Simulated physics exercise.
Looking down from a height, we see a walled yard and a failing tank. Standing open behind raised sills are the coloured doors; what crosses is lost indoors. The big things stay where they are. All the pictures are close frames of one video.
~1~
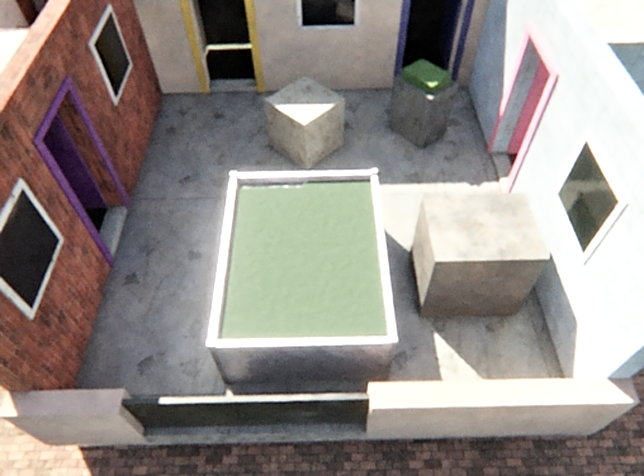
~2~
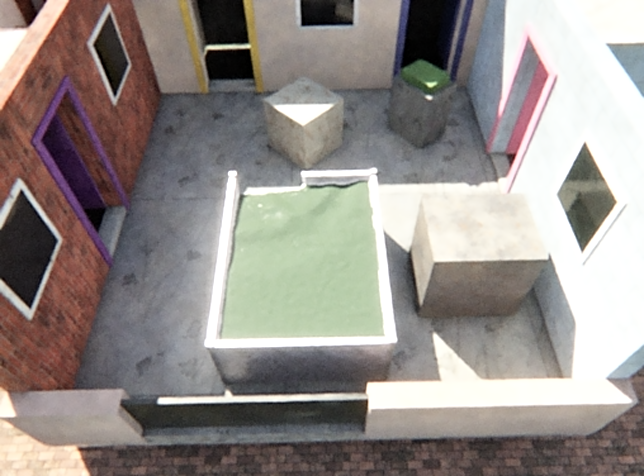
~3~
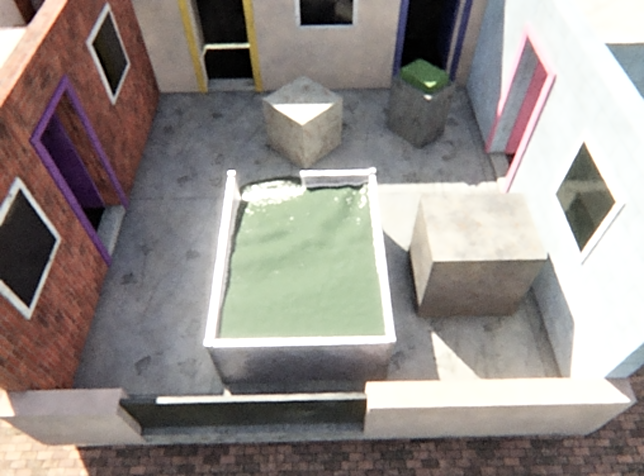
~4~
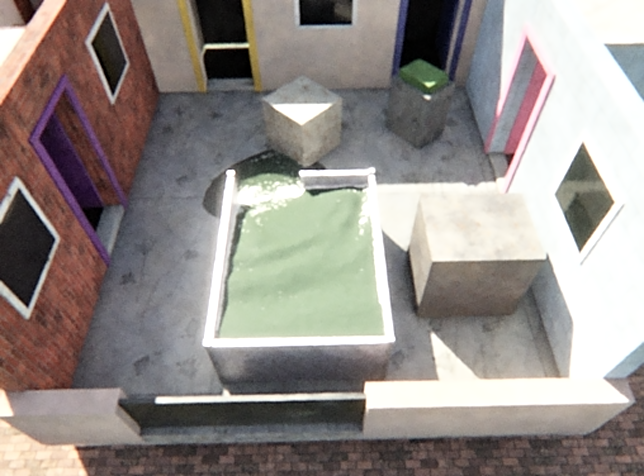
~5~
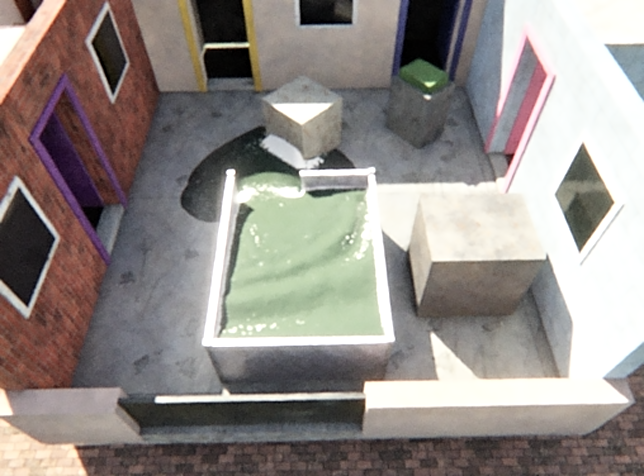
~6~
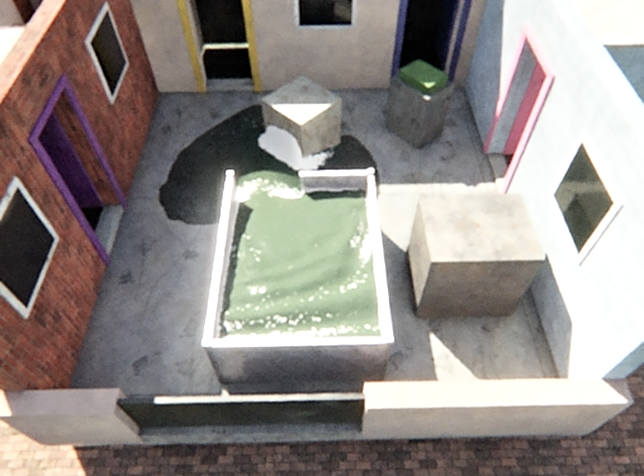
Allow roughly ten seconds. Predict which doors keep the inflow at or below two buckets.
At the end, the blue door will not top two buckets. The pink door will top two buckets. The yellow door will top two buckets. The purple door will not top two buckets.
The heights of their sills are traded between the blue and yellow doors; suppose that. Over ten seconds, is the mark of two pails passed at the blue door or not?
I'd say blue crosses the mark.
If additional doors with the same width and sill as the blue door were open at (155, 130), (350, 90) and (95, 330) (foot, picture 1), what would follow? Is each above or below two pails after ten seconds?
Taking them as listed, the first overshoots, the second undershoots and the third undershoots.
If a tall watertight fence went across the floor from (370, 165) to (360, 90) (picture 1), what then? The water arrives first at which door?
That is the yellow door.
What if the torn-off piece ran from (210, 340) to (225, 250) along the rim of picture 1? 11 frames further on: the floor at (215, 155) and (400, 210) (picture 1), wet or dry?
Order as given: Inundated, then unwetted.
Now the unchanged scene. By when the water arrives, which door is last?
It's the pink one.
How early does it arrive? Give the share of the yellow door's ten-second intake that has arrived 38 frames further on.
Working it through, I arrive at 90 %.
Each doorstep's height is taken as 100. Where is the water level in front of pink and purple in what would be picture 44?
Some 160 percent and then some 40 percent.
A moment on, water covers 35 % of the floor; the blue door not reached, the pink door not reached, the yellow door over two buckets in, the purple door not reached.
Next, water covers 45 % of the floor; the blue door wet at the sill, nothing in, the pink door wet at the sill, nothing in, the yellow door far over two buckets in, the purple door wet at the sill, nothing in.
Then, water covers 60 % of the floor; the blue door wet at the sill, nothing in, the pink door over two buckets in, the yellow door far over two buckets in, the purple door wet at the sill, nothing in.
Later, water covers 90 % of the floor; the blue door wet at the sill, nothing in, the pink door far over two buckets in, the yellow door far over two buckets in, the purple door wet at the sill, nothing in.
In the end, water covers 100 % of the floor; the blue door wet at the sill, nothing in, the pink door far over two buckets in, the yellow door far over two buckets in, the purple door wet at the sill, nothing in.
